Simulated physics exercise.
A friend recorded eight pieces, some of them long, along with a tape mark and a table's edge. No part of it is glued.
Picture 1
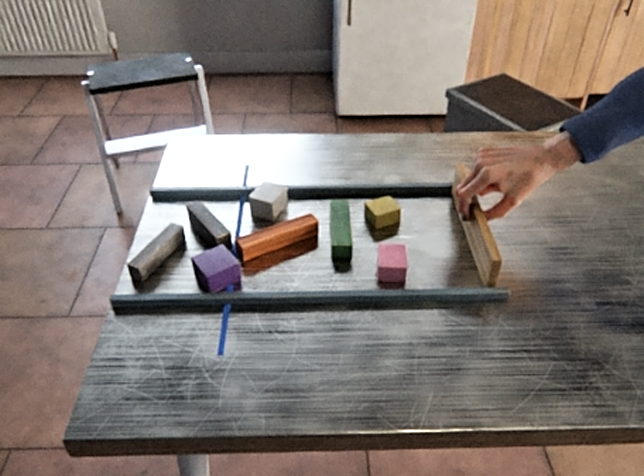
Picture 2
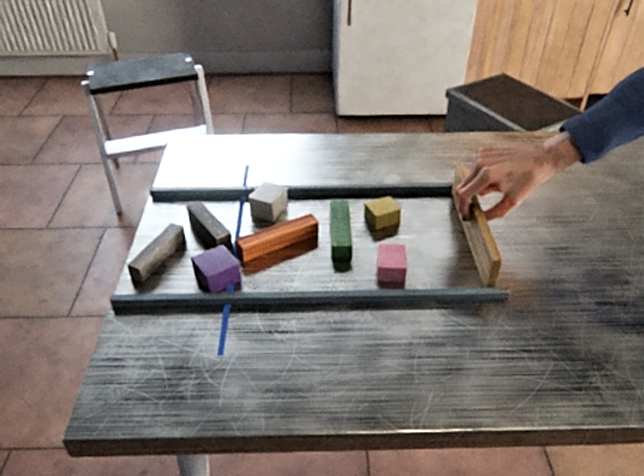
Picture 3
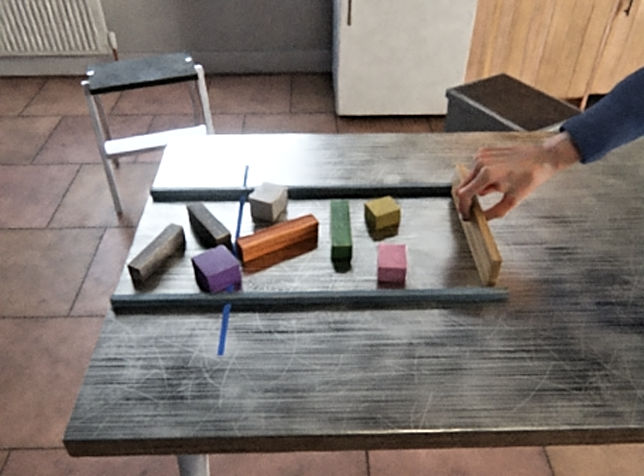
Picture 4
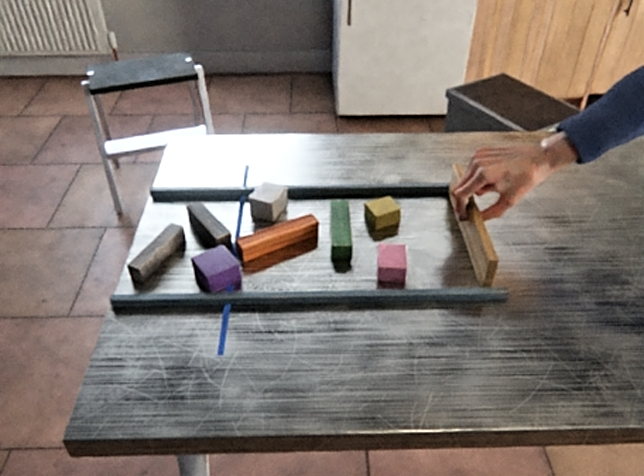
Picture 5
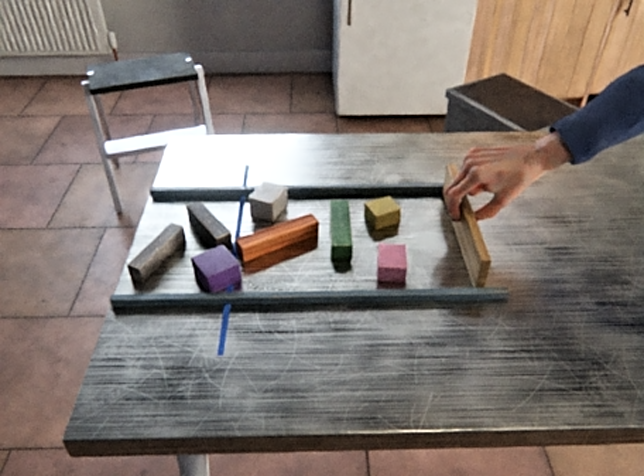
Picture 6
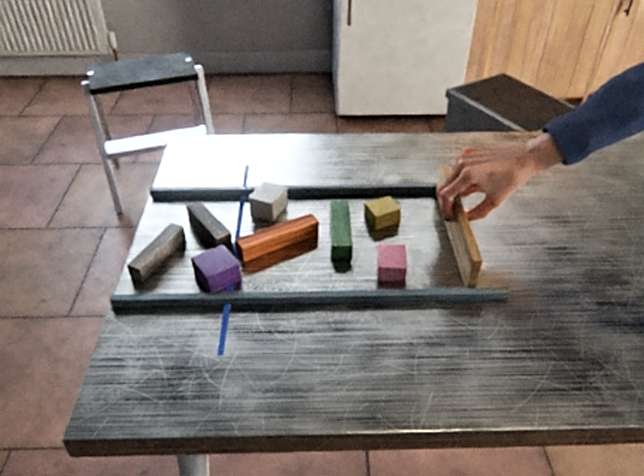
A hand slides a wooden board slightly left toward colored blocks on a table.
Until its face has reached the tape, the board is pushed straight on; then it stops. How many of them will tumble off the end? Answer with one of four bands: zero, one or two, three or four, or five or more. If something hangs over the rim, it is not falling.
Zero.
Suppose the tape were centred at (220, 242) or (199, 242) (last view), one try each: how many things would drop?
First try 0, second try 1.
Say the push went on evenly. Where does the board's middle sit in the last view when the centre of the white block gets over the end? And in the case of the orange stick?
The middle is at (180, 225) when it's the white block, and at (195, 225) when it's the orange stick.
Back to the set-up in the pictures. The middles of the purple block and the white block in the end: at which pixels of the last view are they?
(182, 278), and the other (198, 199).
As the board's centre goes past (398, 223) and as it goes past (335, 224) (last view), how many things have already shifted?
The counts are 2 and 5.
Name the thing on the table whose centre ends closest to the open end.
It's the grey bar that ends up nearest.
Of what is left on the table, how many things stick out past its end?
1.
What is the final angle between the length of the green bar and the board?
Out of line by around 35°.
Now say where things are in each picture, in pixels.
The first frame shows grey bar (158, 251); black bar (209, 227); purple block (216, 269); board (474, 222); tape (236, 241).
The second frame shows black bar (209, 227); pink block (392, 262).
The third frame shows purple block (216, 269); orange stick (278, 237).
The fourth frame shows grey bar (158, 251); yellow block (382, 213).
The fifth frame shows black bar (209, 227); white block (269, 201).
The sixth frame shows grey bar (158, 251); black bar (209, 227); purple block (216, 269); board (457, 222); tape (236, 241).
Soon after, none off yet; grey bar at rest near (158, 251); black bar at rest near (209, 227); purple block at rest near (216, 269).
At rest, the number that fall off is zero.
